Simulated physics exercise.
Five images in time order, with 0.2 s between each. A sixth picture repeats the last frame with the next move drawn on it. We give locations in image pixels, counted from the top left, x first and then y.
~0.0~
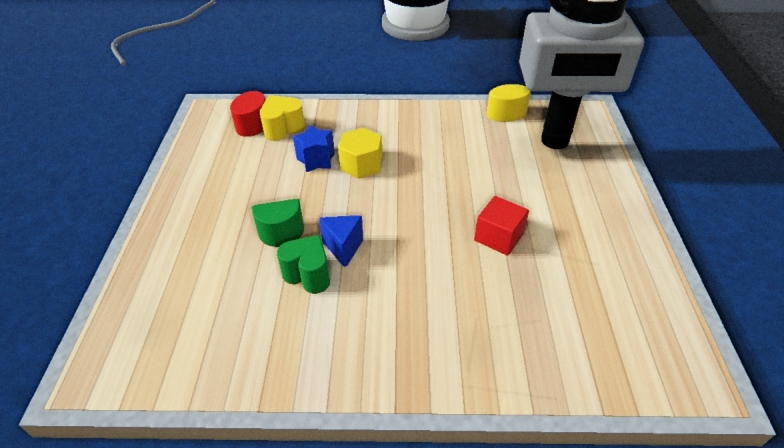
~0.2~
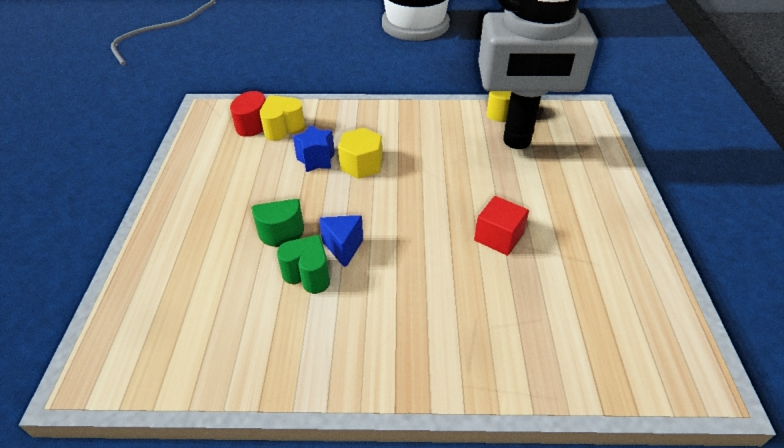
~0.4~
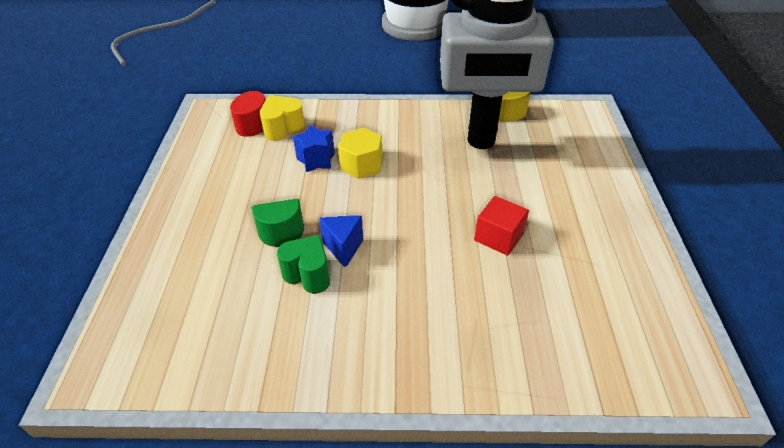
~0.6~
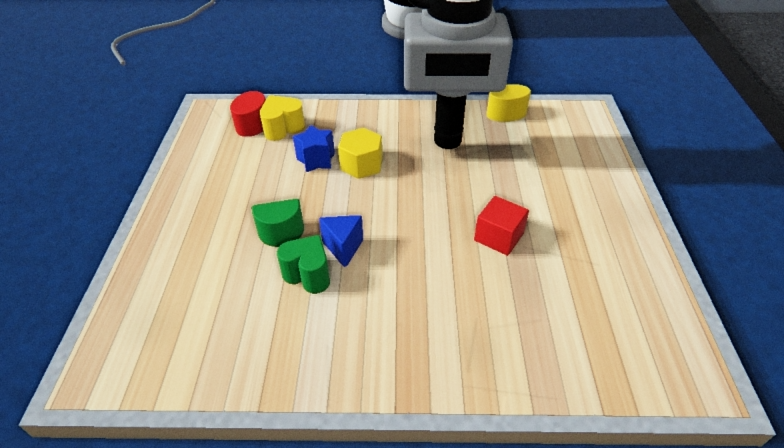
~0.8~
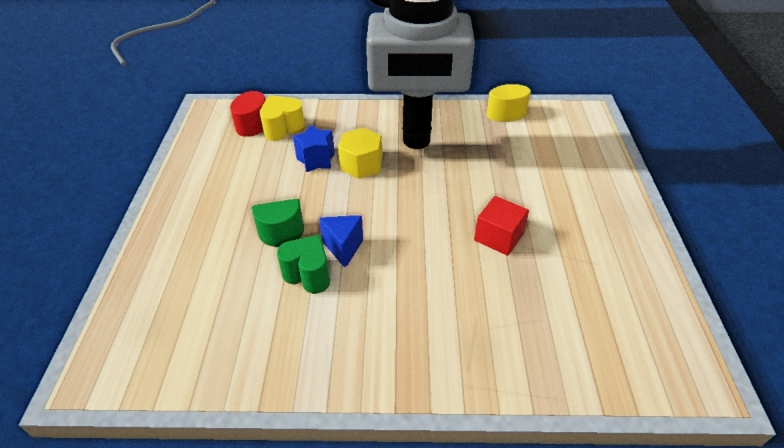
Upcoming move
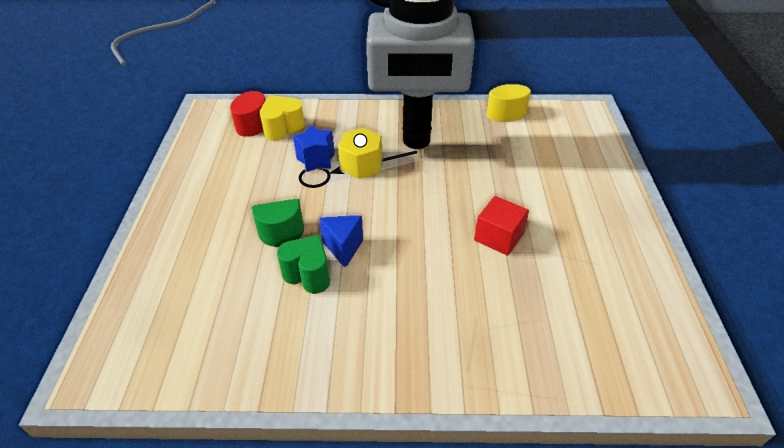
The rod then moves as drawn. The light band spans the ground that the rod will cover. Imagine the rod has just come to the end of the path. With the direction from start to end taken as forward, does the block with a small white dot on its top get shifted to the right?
No, that is not how it ends up.
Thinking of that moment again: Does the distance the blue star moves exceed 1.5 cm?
I'd say yes.
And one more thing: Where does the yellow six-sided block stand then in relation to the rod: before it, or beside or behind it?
Expect to find it ahead of the rod.
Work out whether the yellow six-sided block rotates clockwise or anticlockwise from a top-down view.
Viewed from the top, it goes anticlockwise.
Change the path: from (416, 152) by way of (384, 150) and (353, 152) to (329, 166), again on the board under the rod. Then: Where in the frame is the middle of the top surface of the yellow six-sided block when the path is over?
At (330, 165).
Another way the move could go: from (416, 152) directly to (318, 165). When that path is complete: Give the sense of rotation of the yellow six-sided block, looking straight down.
Top view: Counterclockwise.
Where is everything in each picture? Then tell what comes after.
Tip of the rod at (555, 142), middles of tops, green half-round block at (276, 210), blue star at (313, 136), yellow six-sided block at (360, 141), in the first frame.
Rod at (517, 142), nothing pushed, in the second frame.
Rod at (481, 142), nothing pushed, in the third frame.
Rod at (448, 142), nothing pushed, in the fourth frame.
Rod at (417, 142), green half-round block at (276, 210), blue star at (313, 136), yellow six-sided block at (360, 141), in the fifth frame.
The line goes from (416, 152) to (315, 177); the dot is on the yellow six-sided block.
On the path given first. One third of the way, rod at (383, 150); yellow six-sided block at (346, 144).
Two thirds of the way, rod at (348, 158); blue star at (293, 137), turned 45° clockwise; yellow six-sided block at (312, 156), turned 15° anticlockwise.
At the end, rod at (313, 166); green half-round block unmoved; blue star at (292, 136), turned 55° clockwise; yellow six-sided block at (281, 169), turned 40° anticlockwise.
